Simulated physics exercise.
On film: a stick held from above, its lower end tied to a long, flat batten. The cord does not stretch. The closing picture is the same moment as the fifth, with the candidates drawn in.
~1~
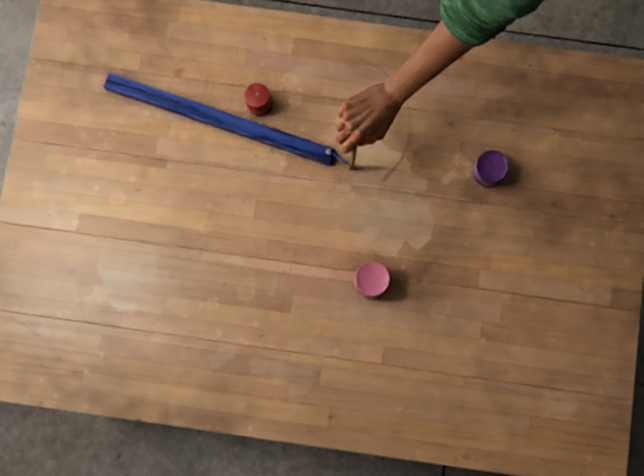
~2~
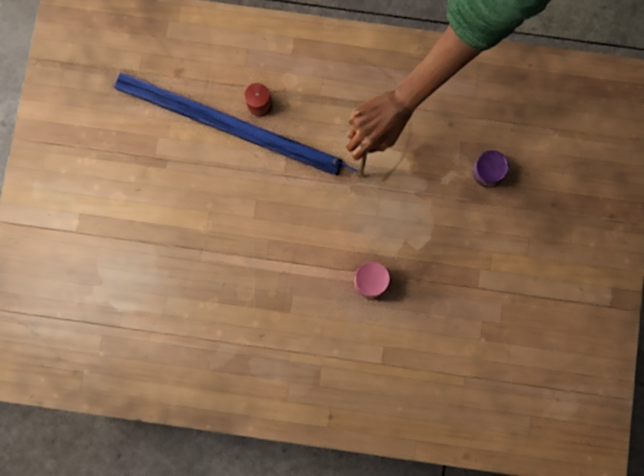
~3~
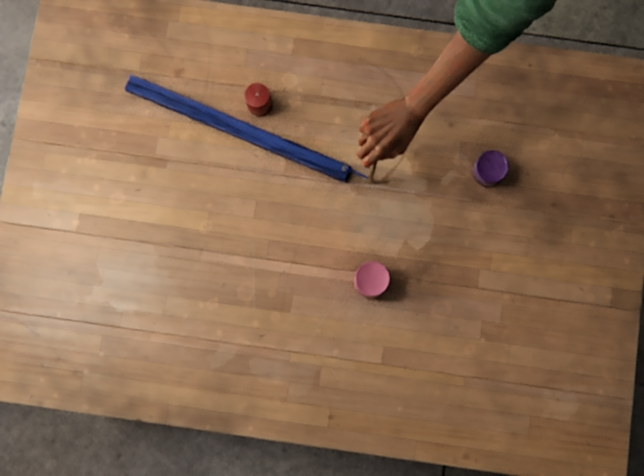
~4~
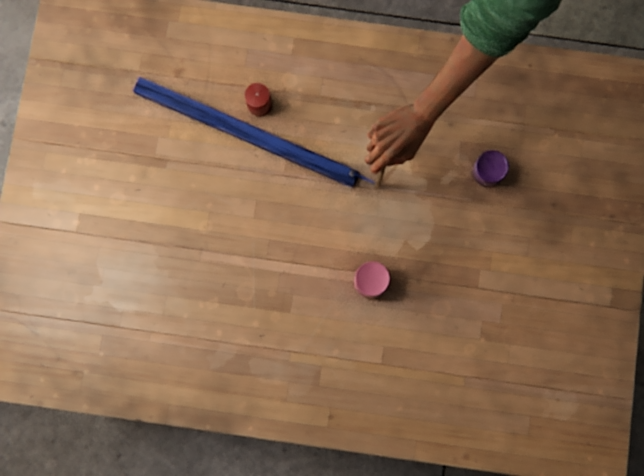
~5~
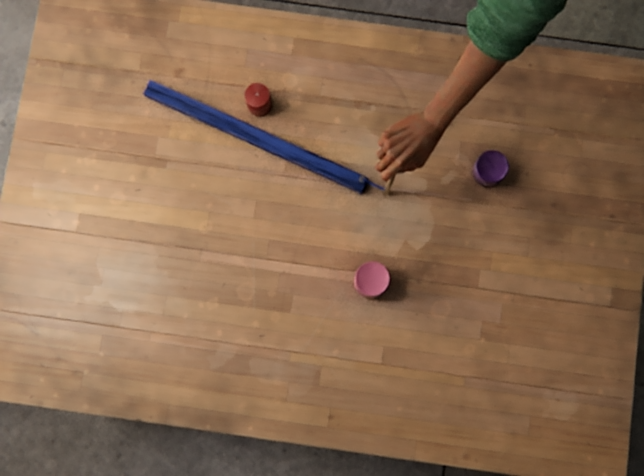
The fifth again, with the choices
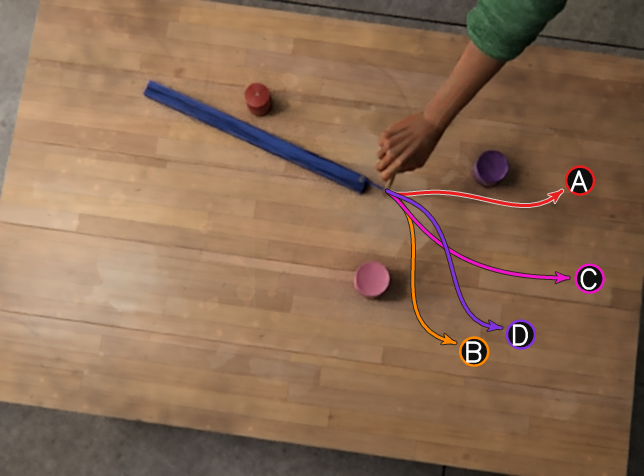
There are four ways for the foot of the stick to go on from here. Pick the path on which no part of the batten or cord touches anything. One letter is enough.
With C nothing is hit.
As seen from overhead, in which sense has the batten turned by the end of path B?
Clockwise.
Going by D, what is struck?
The red tin.
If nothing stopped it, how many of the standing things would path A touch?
In all, one.
On the marked copy, A from (387, 191) via (476, 197) to (562, 191); B from (387, 191) via (413, 272) to (455, 343); C from (387, 191) via (470, 261) to (569, 278); D from (387, 191) via (450, 261) to (501, 328).
Taking C. A third of the way, foot of the stick (440, 244), middle of the batten (314, 171).
Two thirds of the way, foot of the stick (507, 273), middle of the batten (377, 205).
When it is over, foot of the stick (570, 278), middle of the batten (433, 226); nothing has been touched.
As for the rest, A meets the purple tub; B meets the pink jar and red tin; D meets the red tin.
